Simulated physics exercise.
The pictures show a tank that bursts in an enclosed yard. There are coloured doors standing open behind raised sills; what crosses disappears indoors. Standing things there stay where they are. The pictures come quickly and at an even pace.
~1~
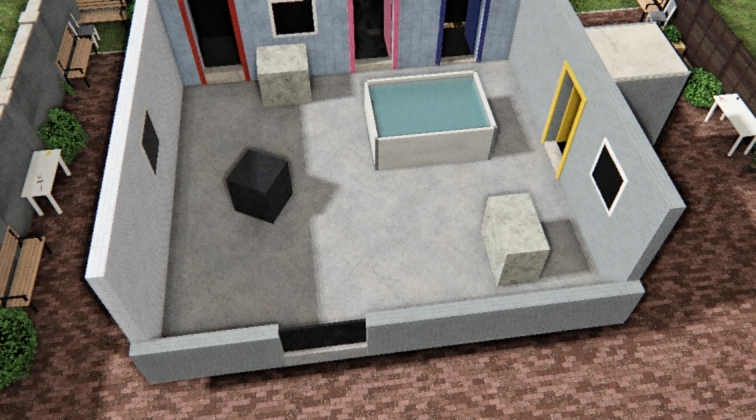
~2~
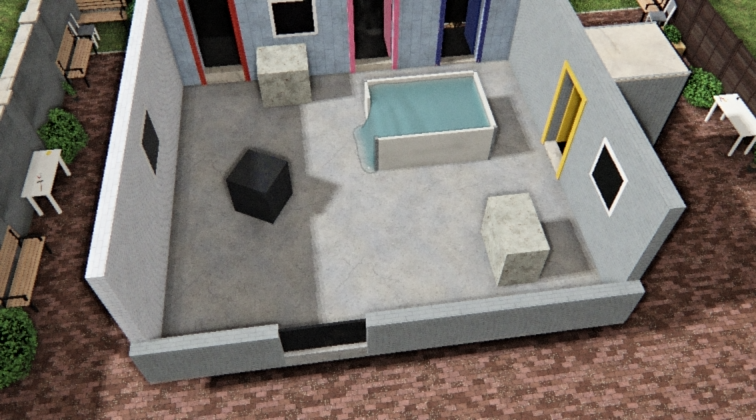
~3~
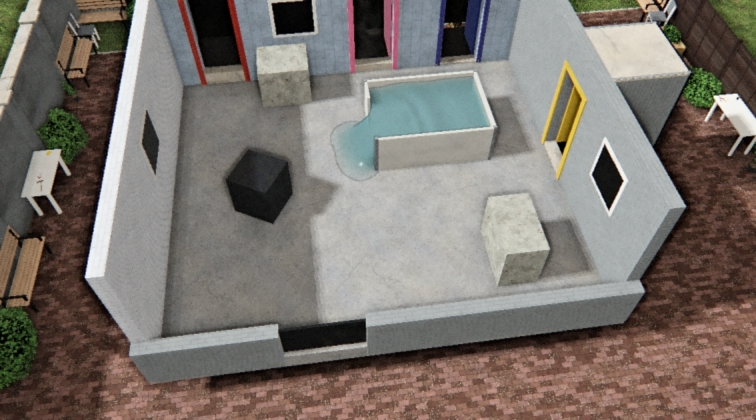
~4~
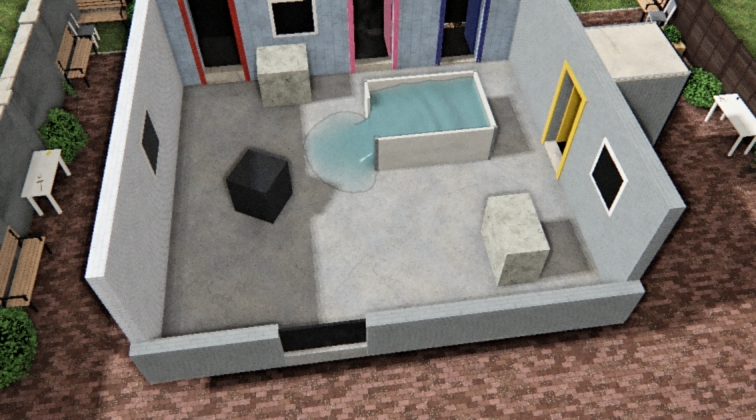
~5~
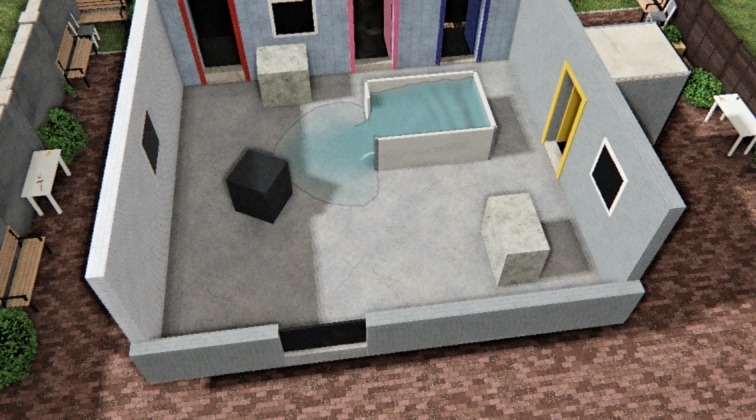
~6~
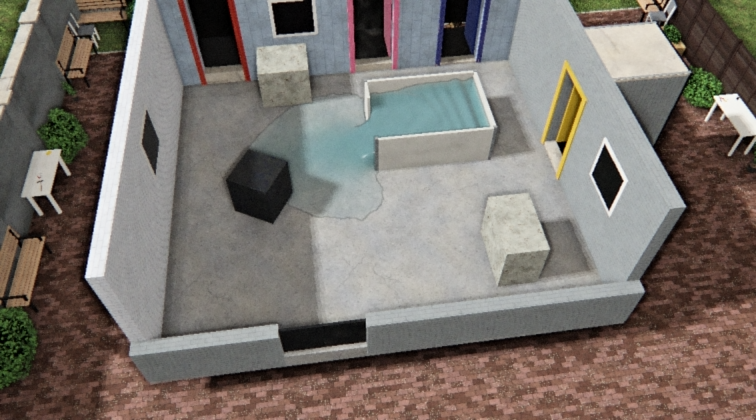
In a walled yard with coloured doorways, a dark block and two pale blocks, a white tank of blue water stands still. Water then pours out of its left end and spreads across the grey floor in a widening, rounded pool, reaching the dark block and thinning as the tank's level drops.
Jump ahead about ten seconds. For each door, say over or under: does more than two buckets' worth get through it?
In order: The red door does not go over two buckets; the pink door does not go over two buckets; the blue door does not go over two buckets; the yellow door does not go over two buckets.
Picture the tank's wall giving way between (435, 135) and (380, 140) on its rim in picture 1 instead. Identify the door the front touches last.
That would be the one in pink.
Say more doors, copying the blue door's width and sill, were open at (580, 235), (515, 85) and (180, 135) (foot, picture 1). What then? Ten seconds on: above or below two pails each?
Each in turn, the new doors: Remains within bounds, remains within bounds, breaks the limit.
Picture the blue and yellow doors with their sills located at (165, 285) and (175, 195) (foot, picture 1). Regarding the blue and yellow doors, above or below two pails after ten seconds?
As I see it, the blue door crosses the line and the yellow door crosses the line.
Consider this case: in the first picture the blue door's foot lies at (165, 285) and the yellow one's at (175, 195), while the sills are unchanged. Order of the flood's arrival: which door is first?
It would be the one in yellow, I think.
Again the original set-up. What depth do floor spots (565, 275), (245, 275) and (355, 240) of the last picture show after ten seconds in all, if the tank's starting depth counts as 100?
About 6, 6 and 10 per cent.
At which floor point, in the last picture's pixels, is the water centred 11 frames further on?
Around pixel (343, 149) of the last picture.
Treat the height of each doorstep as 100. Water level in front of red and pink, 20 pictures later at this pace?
Close to 80 per cent for the first one and close to 10 per cent for the second.
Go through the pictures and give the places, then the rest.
The tank at (428, 106) is whole and still, in the first frame.
Water pours out at (374, 139) and has run to (361, 128), in the second frame.
The front is at (335, 134), out from the gap at (374, 140), in the third frame.
Water pours out at (374, 141) and has run to (308, 142), in the fourth frame.
The front is at a hidden place, out from the gap at (374, 141), in the fifth frame.
Water pours out at (374, 141) and has run to a hidden place, in the sixth frame.
A moment on, water covers 25 % of the floor; the red door not reached, the pink door not reached, the blue door not reached, the yellow door not reached.
Next, water covers 40 % of the floor; the red door not reached, the pink door wet at the sill, nothing in, the blue door not reached, the yellow door not reached.
Then, water covers 45 % of the floor; the red door under two buckets in, the pink door wet at the sill, nothing in, the blue door not reached, the yellow door not reached.
Later, water covers 60 % of the floor; the red door under two buckets in, the pink door wet at the sill, nothing in, the blue door not reached, the yellow door not reached.
In the end, water covers 95 % of the floor; the red door under two buckets in, the pink door wet at the sill, nothing in, the blue door wet at the sill, nothing in, the yellow door wet at the sill, nothing in.
